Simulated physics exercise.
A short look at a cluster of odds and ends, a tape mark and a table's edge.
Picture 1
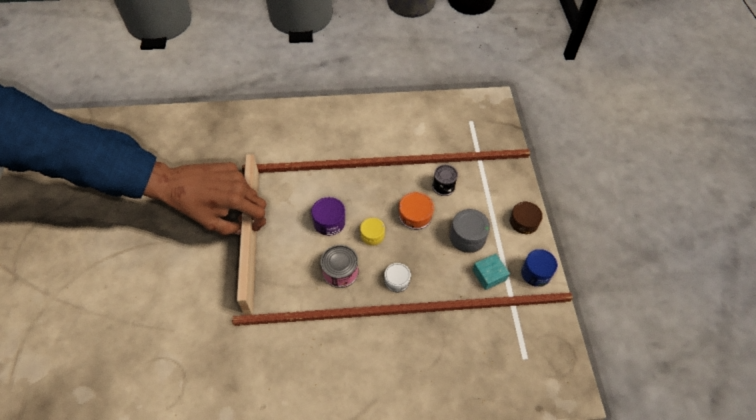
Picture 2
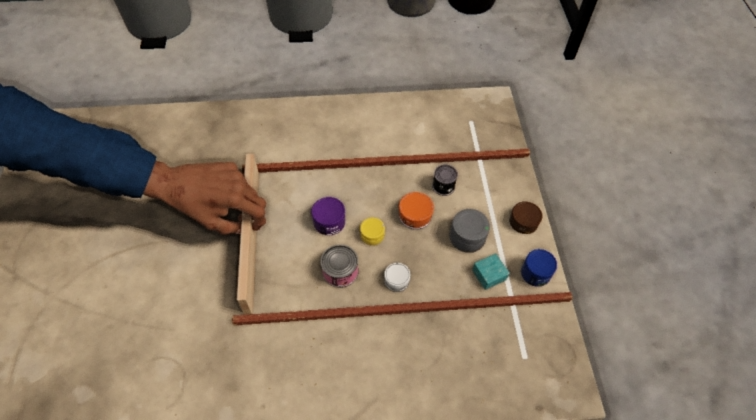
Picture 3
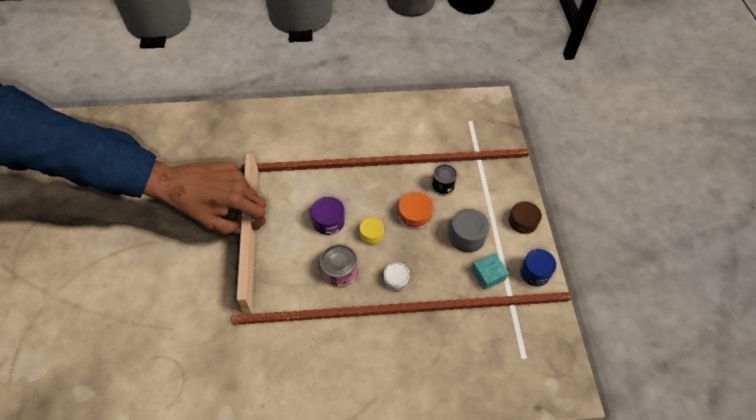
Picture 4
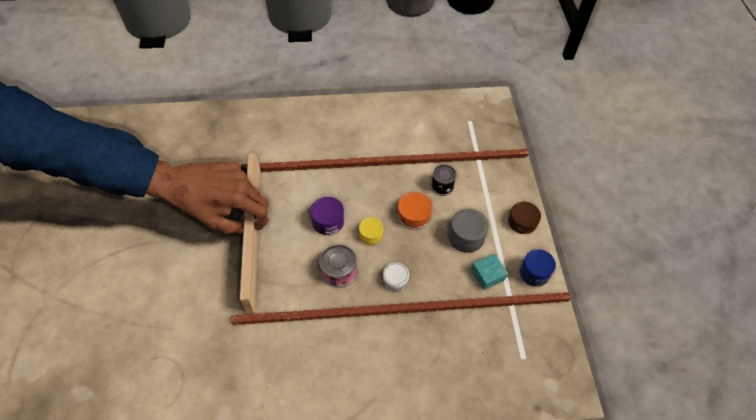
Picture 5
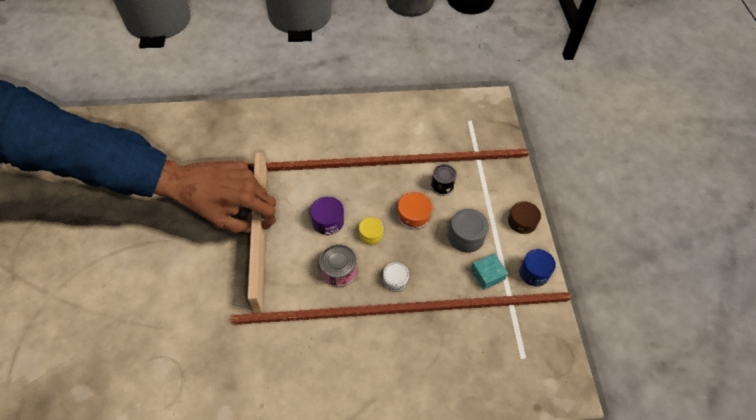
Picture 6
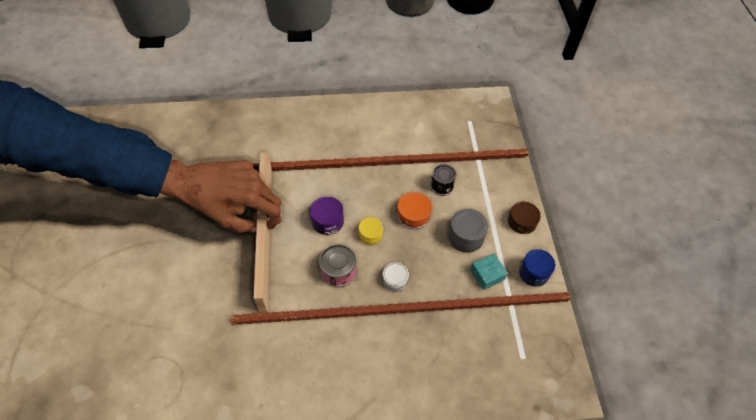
On a worn tabletop between two reddish rods, small tubs, tins and a turquoise block sat still near a white line while a hand at the left slid a wooden board slightly right toward them.
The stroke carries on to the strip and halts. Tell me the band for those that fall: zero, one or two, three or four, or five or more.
In the end the number that fall off is one or two.
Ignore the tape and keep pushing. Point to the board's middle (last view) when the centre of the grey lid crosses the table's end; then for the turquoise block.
Its middle is around (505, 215) and around (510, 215).
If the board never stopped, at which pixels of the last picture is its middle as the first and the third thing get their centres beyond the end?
About (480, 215), then (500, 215).
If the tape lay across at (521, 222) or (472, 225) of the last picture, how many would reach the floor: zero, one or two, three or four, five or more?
One after another: At least five; no fall at all.
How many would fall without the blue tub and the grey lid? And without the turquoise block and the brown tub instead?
The counts: 0 and 0.
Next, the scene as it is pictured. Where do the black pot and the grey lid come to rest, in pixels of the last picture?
Near (496, 177) and (539, 228).
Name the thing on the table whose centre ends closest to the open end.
It is the orange tin.
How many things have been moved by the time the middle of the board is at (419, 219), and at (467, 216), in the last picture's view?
By then 5, and 10.
Early on, none off yet; brown tub at rest near (524, 218); blue tub at rest near (537, 268); turquoise block at rest near (489, 272).
A while later, none off yet; brown tub at rest near (524, 218); blue tub at rest near (538, 268); turquoise block travelled about its own width near (510, 276).
Finally, the number that fall off is one or two; lost, blue tub and brown tub.
